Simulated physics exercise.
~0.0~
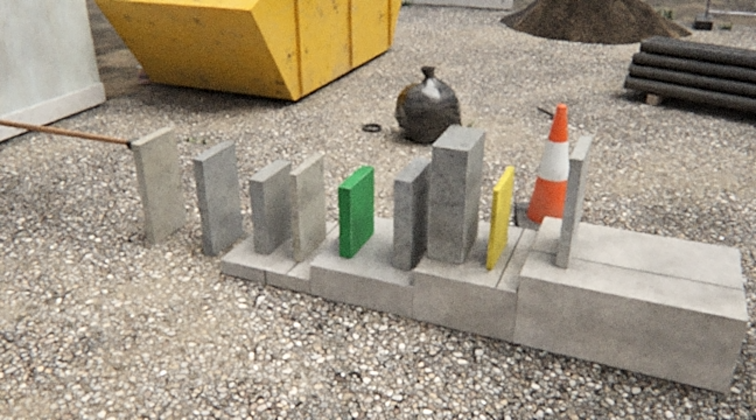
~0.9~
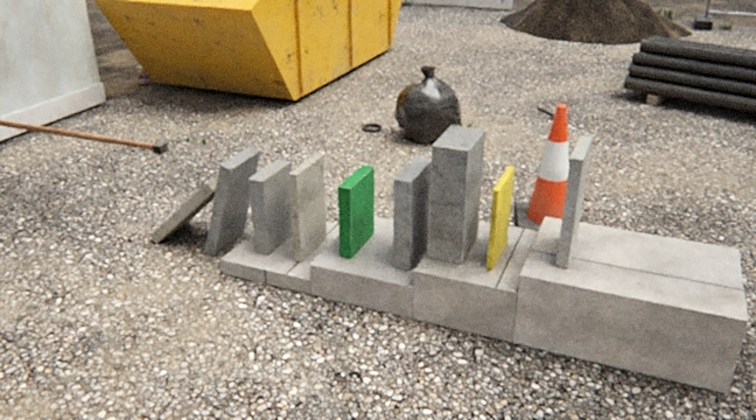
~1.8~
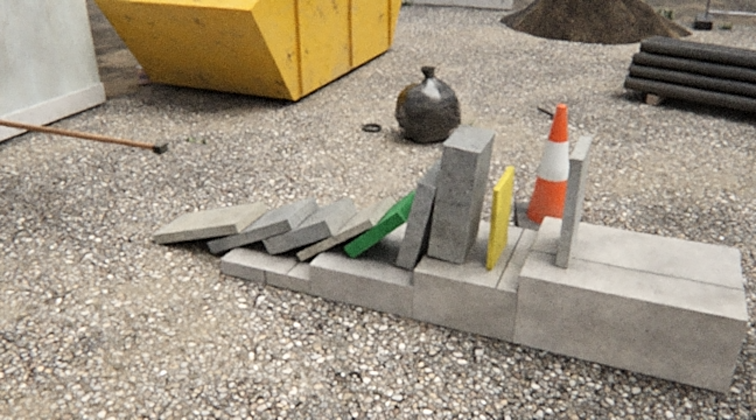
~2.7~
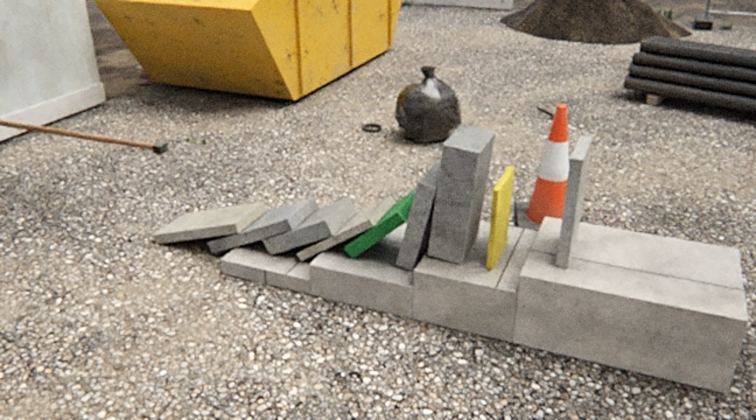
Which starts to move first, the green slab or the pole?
The pole moves first, shifting right as the slabs at the left begin to tip. The green slab is still upright then and only tips over later.
Paving slabs toppling rightward up low steps after a pole's push, the green one tipping, the thick and yellow ones left standing.
